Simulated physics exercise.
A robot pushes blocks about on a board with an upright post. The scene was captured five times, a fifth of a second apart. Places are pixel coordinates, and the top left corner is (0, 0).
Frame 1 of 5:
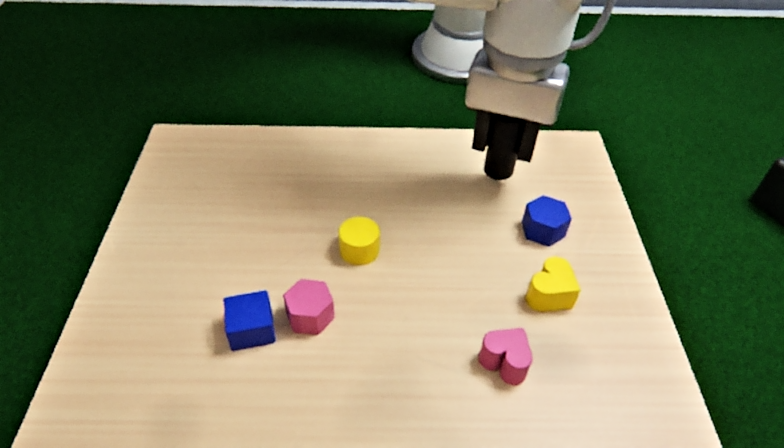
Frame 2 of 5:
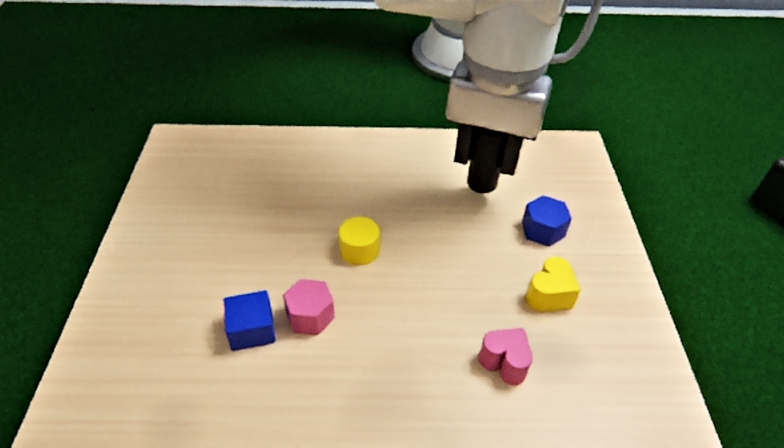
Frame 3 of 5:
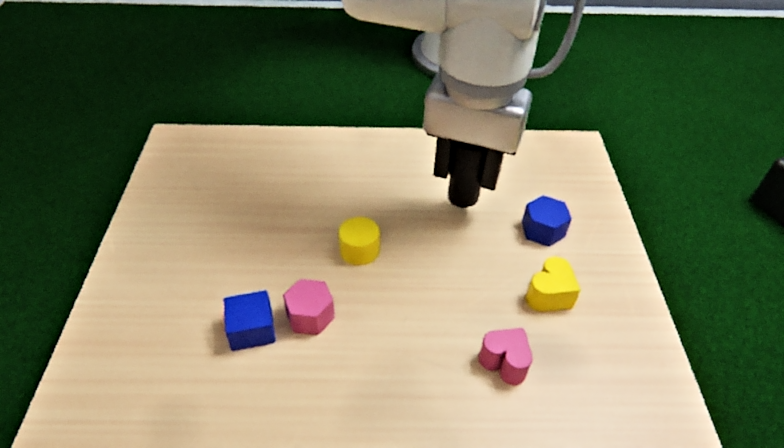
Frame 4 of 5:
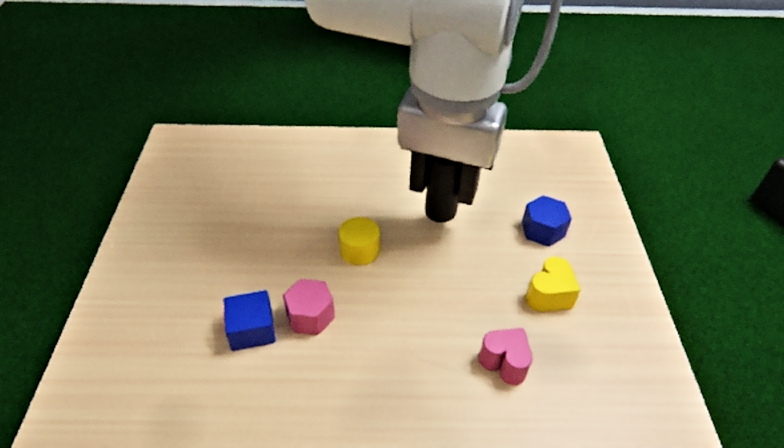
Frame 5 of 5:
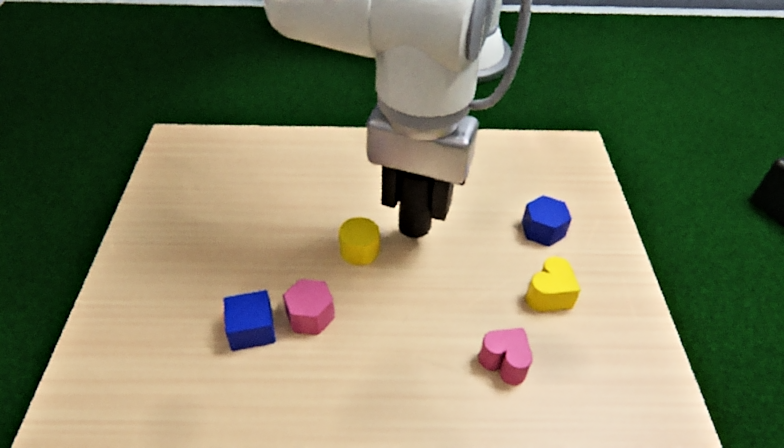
At the start, a robot arm holds its dark, post-like tip near the top right of a wooden board, above a blue hexagonal block. The tip then moves steadily down and left across the open board until it is just right of the yellow cylinder, while all the blocks stay still.
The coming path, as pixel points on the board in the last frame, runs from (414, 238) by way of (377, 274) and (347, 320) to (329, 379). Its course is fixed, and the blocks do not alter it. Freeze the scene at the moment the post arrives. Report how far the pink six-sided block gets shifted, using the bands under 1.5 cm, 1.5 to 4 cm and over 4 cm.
It ends under 1.5 cm away.
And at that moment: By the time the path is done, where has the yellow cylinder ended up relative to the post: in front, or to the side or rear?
I think it loses its spot in front.
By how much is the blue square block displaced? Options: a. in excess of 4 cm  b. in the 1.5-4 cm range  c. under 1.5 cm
I'll go with c - under 1.5 cm.
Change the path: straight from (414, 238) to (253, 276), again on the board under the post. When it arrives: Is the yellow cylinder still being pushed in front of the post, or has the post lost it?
Still leading.
The first path, step by step. One third of the way, post (376, 262); yellow cylinder (348, 234).
Two thirds of the way, post (346, 310); pink six-sided block (303, 300), turned 20° clockwise; yellow cylinder (348, 234).
At the end, post (328, 367); blue square block in place; pink six-sided block (301, 303), turned 35° clockwise; yellow cylinder (348, 234).
